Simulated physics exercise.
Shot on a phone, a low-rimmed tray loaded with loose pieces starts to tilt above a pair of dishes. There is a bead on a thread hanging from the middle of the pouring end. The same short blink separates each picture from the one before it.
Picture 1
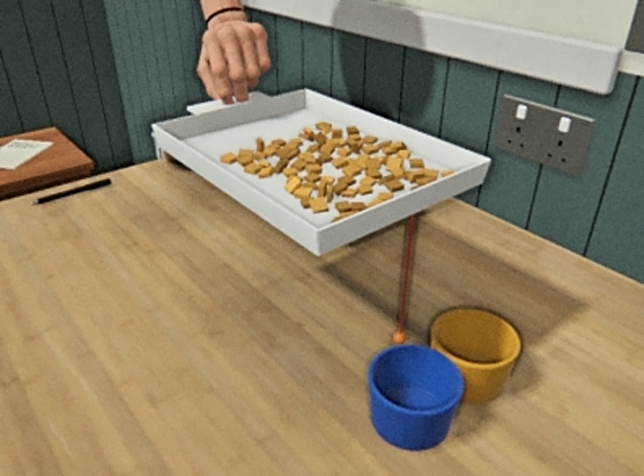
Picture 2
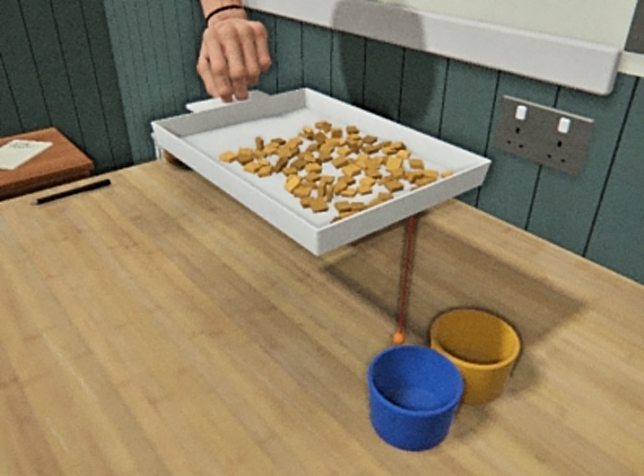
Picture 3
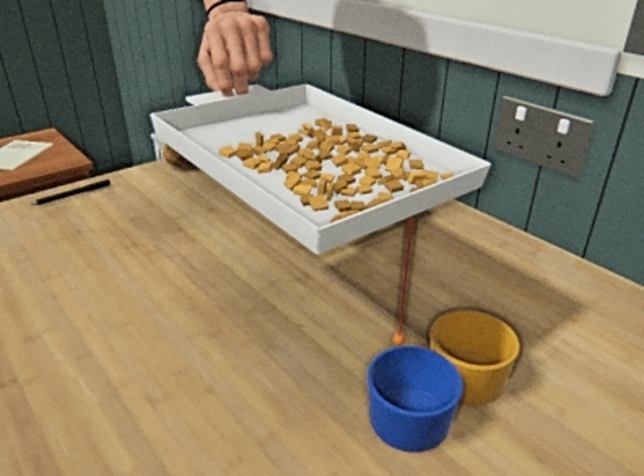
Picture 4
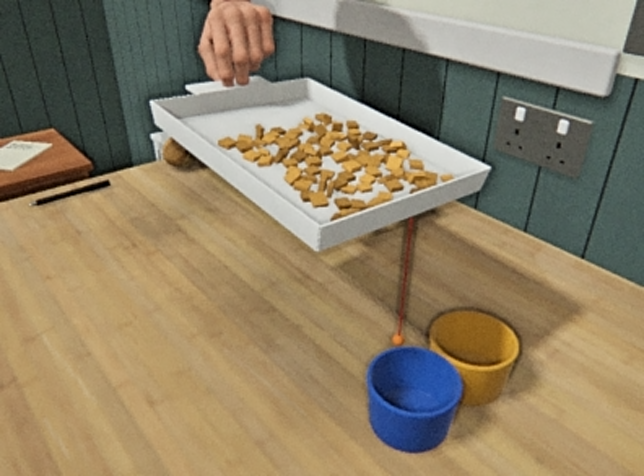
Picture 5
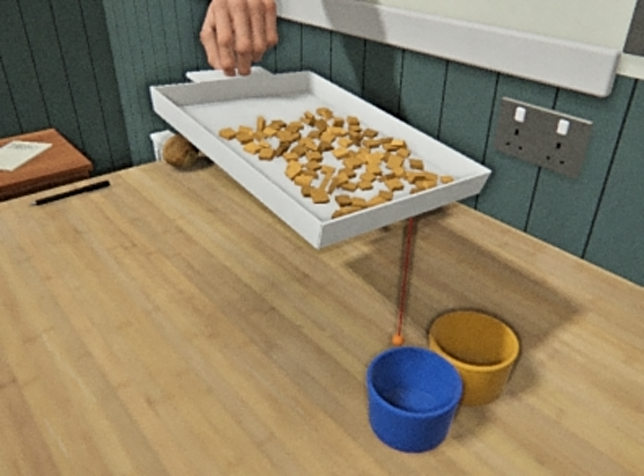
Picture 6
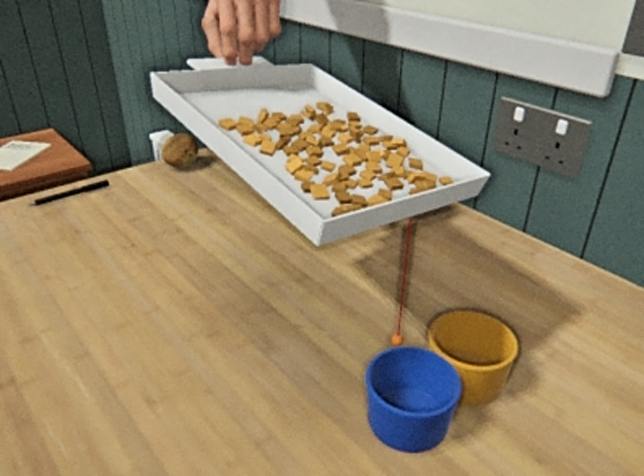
A hand slowly raised the back of a white tray of small tan squares, tilting it toward its front end, while the blue and yellow dishes below stayed put and the pieces barely shifted.
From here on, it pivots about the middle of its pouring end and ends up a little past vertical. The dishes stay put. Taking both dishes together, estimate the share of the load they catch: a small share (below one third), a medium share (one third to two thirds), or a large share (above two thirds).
They catch a medium share of it.
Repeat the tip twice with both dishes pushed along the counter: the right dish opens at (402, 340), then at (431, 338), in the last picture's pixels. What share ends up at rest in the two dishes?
In order, 0 % and 40 %.
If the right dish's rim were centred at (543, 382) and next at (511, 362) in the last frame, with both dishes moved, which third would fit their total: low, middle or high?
The two tries give, in order: Less than a third; below one third.
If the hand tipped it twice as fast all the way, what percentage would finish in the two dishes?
Estimate: Some 50 %.
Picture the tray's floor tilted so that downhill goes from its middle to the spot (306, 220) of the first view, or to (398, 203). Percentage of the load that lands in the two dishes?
In order: About 0, then 60 percent.
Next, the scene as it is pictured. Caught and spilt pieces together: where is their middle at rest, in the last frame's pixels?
Once it all stops, the middle lies near (463, 356).
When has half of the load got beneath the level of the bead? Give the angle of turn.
I'd say it is tilted about 105°.
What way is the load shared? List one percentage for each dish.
Roughly: Left 0 %, right 50 %.
Soon, tray tipped steeply; all on the tray.
A while on, tray tipped right over; about half on the tray; about a quarter in the right dish; a small part outside both; about a quarter in the air.
Towards the end, tray tipped past a quarter turn; about half in the right dish; about half outside both.
Finally, tray tipped past a quarter turn; none in the left dish; about half in the right dish; about half outside both.
